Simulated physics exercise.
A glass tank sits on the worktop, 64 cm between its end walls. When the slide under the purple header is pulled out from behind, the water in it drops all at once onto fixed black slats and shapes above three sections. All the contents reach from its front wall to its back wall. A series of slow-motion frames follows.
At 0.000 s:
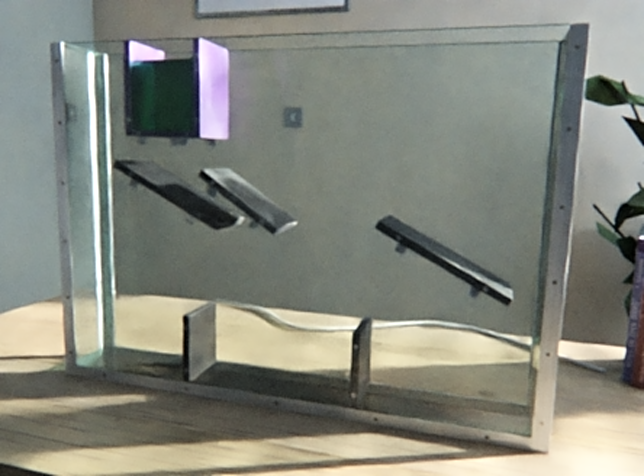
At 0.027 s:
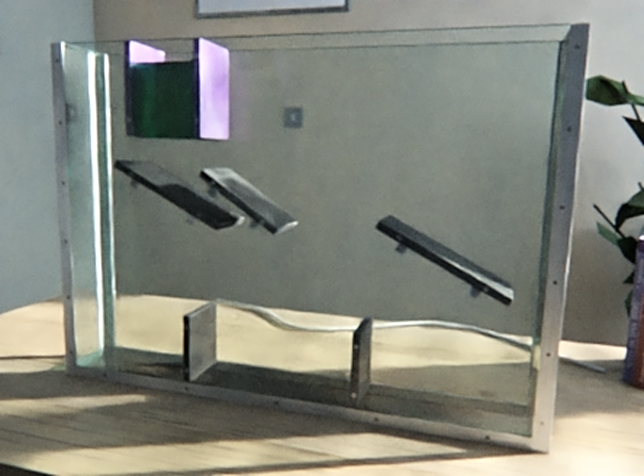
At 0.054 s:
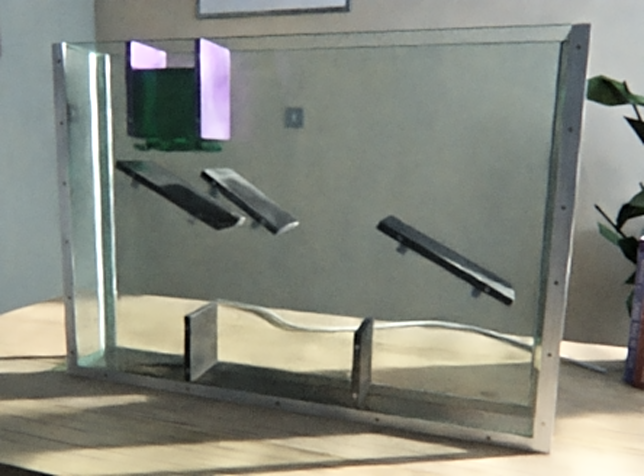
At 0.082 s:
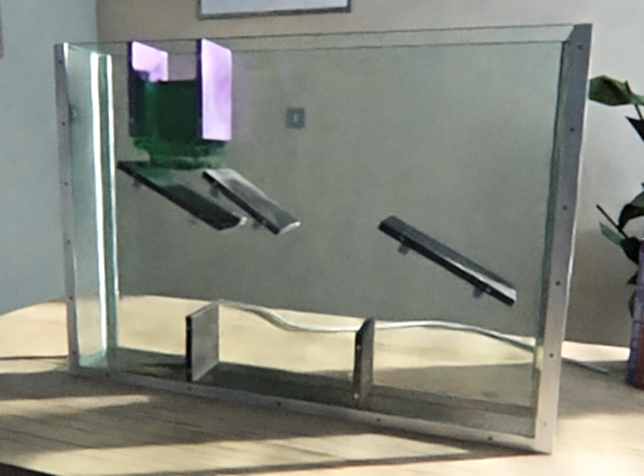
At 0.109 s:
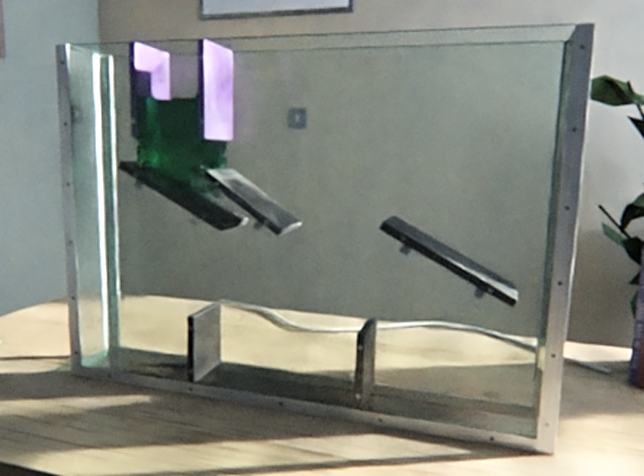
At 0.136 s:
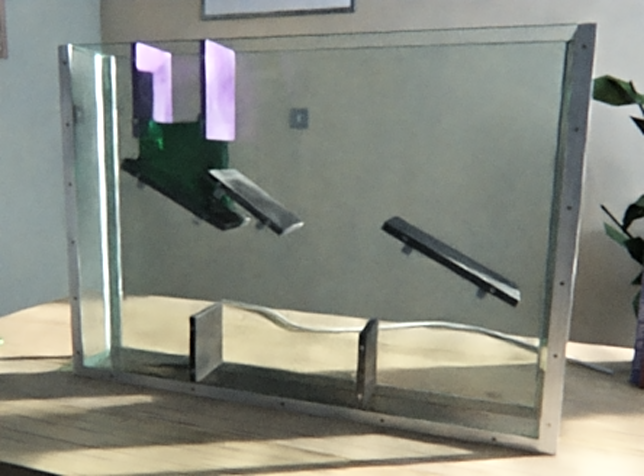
In the video, dark green liquid drops from between two purple-edged uprights at the upper left of a glass tank, reaches the sloping ledges below, and spreads down and rightward along the left one as its upper surface lowers.
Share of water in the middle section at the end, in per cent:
80 per cent.
After 0.25 s 95 per cent has yet to come down; below, left 0, middle 5, right 0.
After 0.41 s 41 per cent has yet to come down; below, left 4, middle 50, right 5.
After 0.79 s 1 per cent has yet to come down; below, left 14, middle 77, right 8.
In the end the left section holds 14, the middle 78 and the right 8 per cent.
